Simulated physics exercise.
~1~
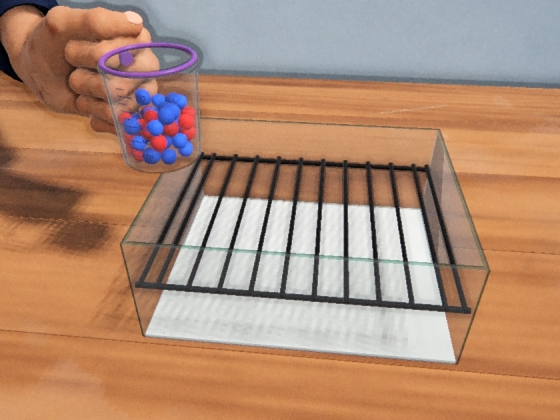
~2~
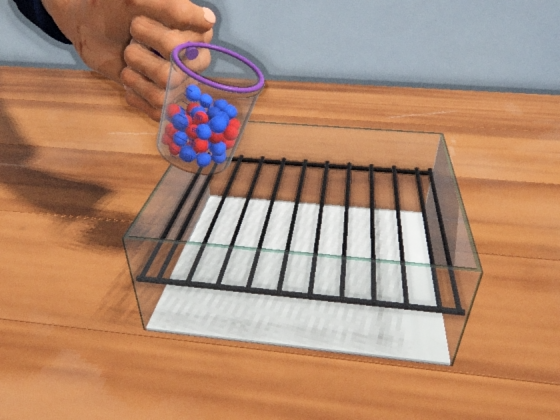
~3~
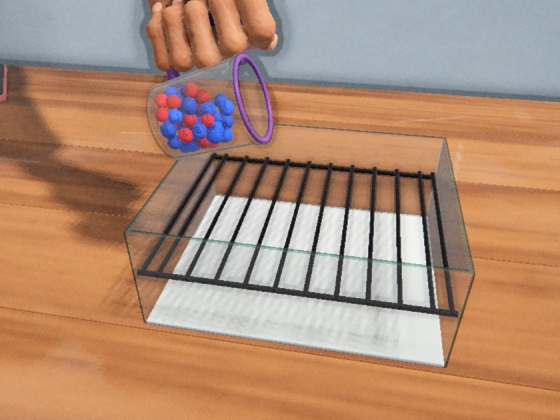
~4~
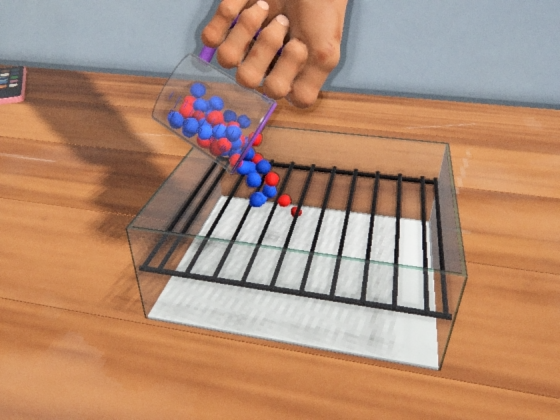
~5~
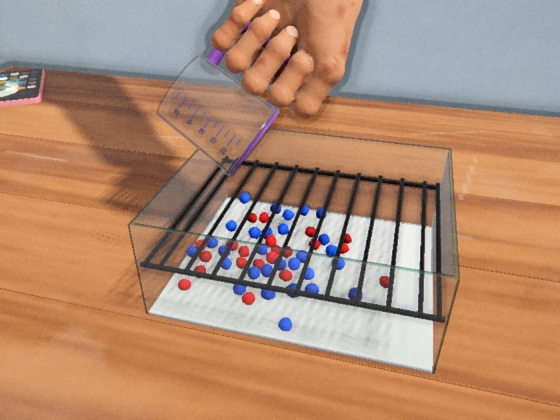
A clear cup of blue and red balls was carried right by a hand over a glass box with a wire rack, then tipped until the balls poured out, and all of them dropped between the wires, leaving the cup empty.
